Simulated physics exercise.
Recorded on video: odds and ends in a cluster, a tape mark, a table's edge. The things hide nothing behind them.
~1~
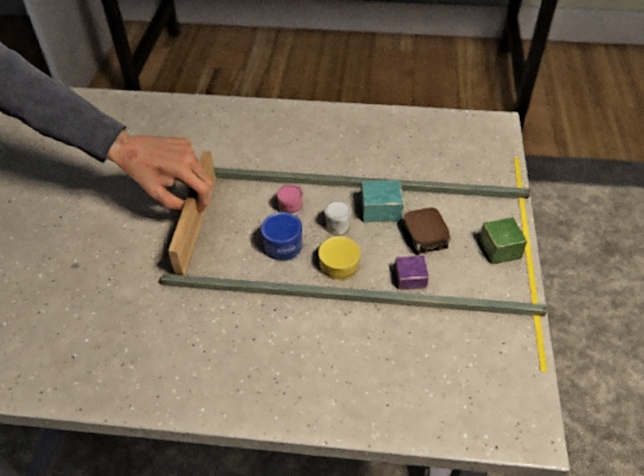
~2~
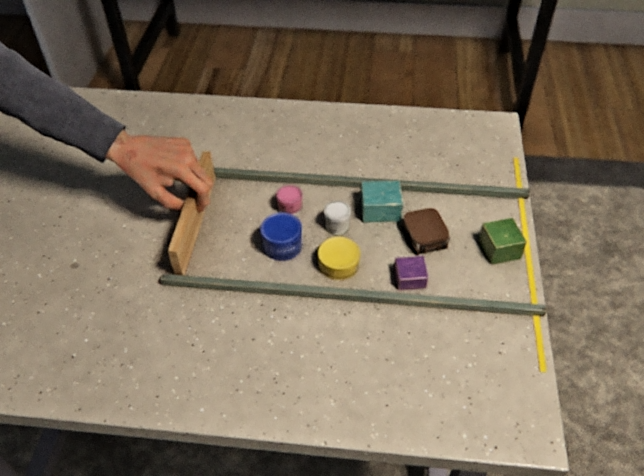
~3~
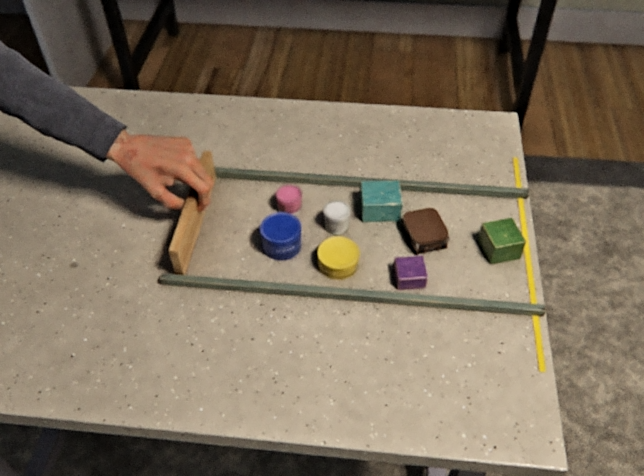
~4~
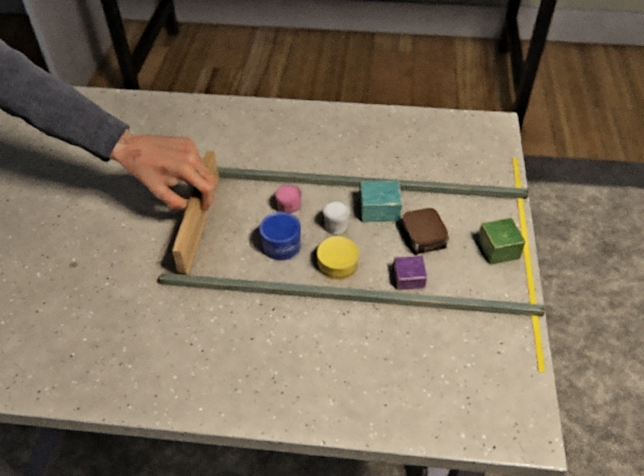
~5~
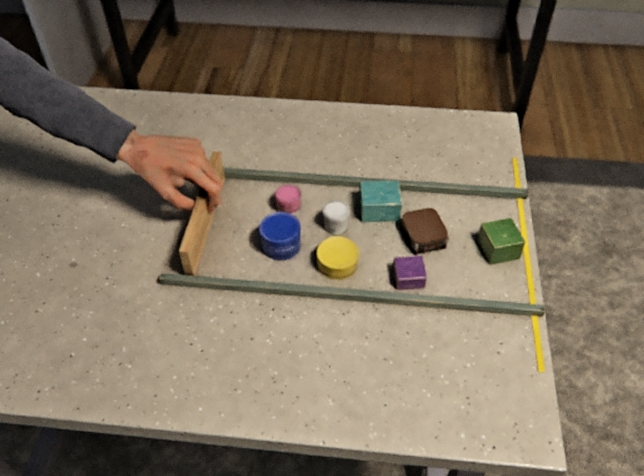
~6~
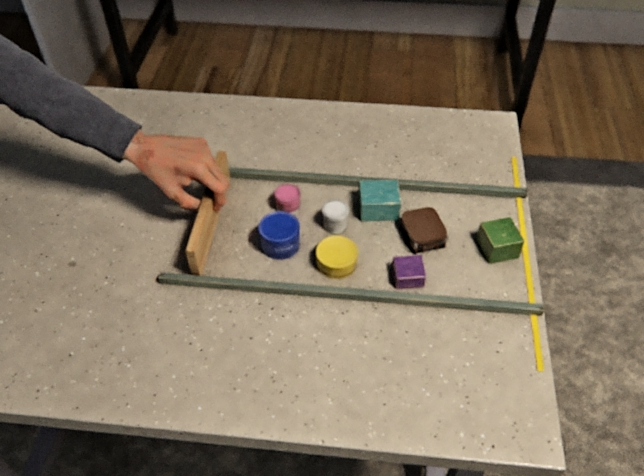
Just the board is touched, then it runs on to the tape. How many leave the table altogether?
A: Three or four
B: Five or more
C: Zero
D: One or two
Answer: B.
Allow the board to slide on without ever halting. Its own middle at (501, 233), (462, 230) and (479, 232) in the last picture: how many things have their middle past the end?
The numbers past the end are 4, 1 and 1.
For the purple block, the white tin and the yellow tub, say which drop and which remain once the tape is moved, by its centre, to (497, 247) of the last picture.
For the purple block: It drops. For the white tin: It stays. For the yellow tub: It stays.
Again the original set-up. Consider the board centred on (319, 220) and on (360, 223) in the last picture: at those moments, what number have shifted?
By the first moment it's 4, by the second it's 6.
Soon after, none off yet; green block at rest near (500, 240); brown case at rest near (423, 231); purple block at rest near (409, 272).
After that, none off yet; green block displaced a little near (518, 240); brown case displaced about its own width near (473, 232); purple block displaced well along near (477, 275).
In the end, the number that fall off is five or more; gone, pink tin, blue tub, white tin, yellow tub, turquoise block, purple block, brown case and green block.
